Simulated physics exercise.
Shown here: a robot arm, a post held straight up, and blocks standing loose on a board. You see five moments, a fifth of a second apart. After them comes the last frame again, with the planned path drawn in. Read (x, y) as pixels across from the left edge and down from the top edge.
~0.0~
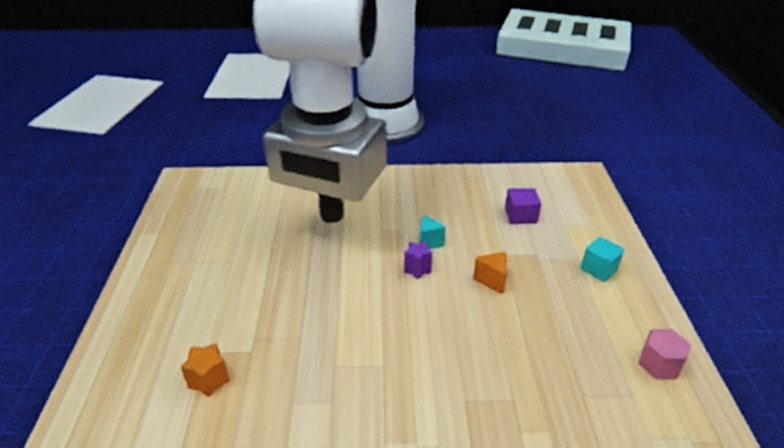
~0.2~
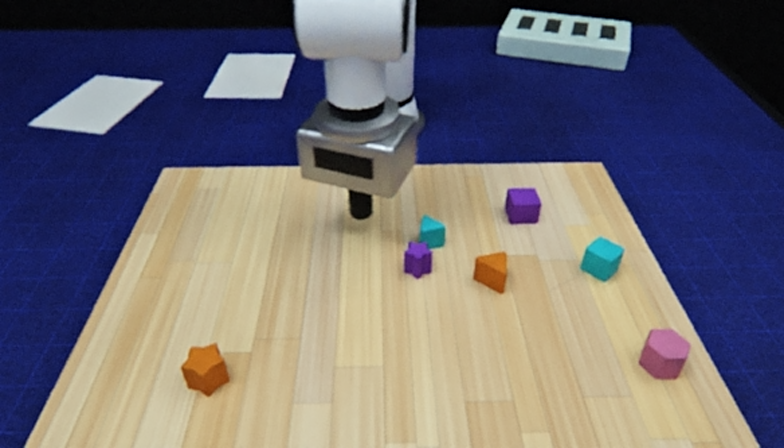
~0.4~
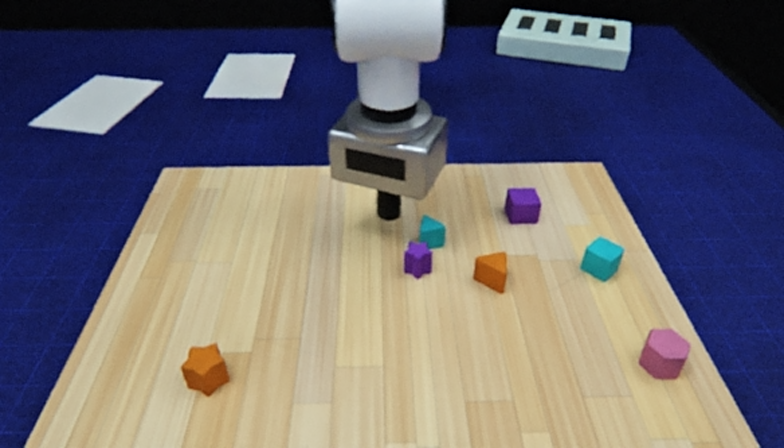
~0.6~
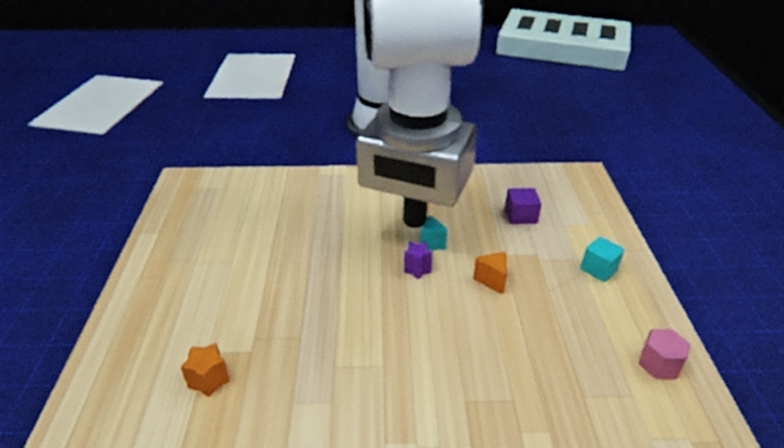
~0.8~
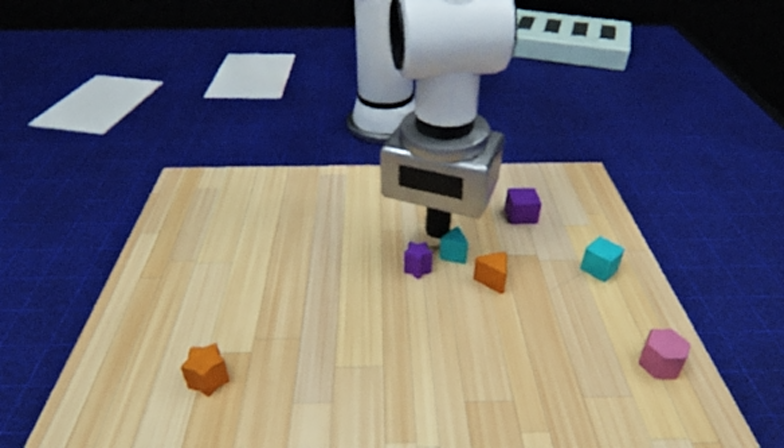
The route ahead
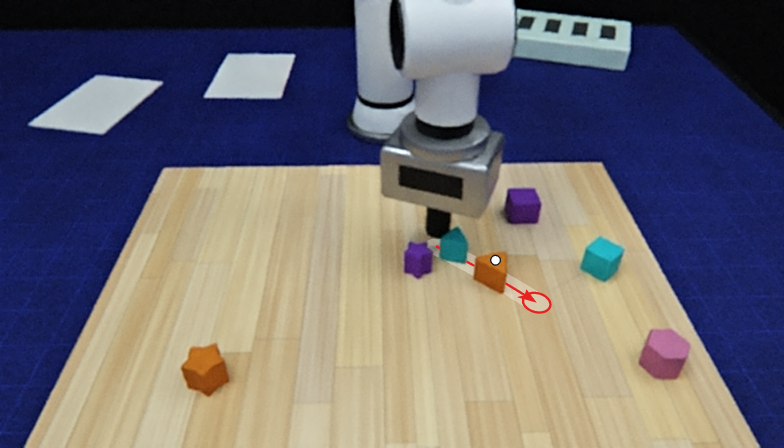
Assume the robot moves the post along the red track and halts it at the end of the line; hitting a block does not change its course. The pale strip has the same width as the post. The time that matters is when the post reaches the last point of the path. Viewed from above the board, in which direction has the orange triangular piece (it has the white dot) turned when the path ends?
Answer: With the clock.
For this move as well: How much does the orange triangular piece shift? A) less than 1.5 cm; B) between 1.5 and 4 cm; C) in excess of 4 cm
I'll go with C - in excess of 4 cm.
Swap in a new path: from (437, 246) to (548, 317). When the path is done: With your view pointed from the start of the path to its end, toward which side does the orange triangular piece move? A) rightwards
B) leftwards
A (rightwards)
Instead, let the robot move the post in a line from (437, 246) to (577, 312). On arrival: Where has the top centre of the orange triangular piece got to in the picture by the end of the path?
At (513, 280).
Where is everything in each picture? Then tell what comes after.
The first frame shows post's lower end at (332, 217); purple star at (418, 249); turquoise triangular piece at (430, 223); orange triangular piece at (496, 260).
The second frame shows post at (361, 213); blocks still.
The third frame shows post at (389, 215); blocks still.
The fourth frame shows post at (415, 221); turquoise triangular piece at (433, 224).
The fifth frame shows post at (438, 232); purple star at (418, 249); turquoise triangular piece at (456, 235); orange triangular piece at (496, 260).
Drawn move, from (437, 246) by way of (485, 272) to (537, 303); the dot is on the orange triangular piece.
What follows on the original path. One third of the way, post at (472, 248); turquoise triangular piece at (493, 250), turned 20° anticlockwise; orange triangular piece at (501, 264), turned 10° clockwise.
Two thirds of the way, post at (505, 267); turquoise triangular piece at (530, 261), turned 35° anticlockwise; orange triangular piece at (513, 278), turned 20° clockwise.
At the end, post at (540, 287); purple star still; turquoise triangular piece at (549, 266), turned 85° anticlockwise; orange triangular piece at (525, 294), turned 55° clockwise.
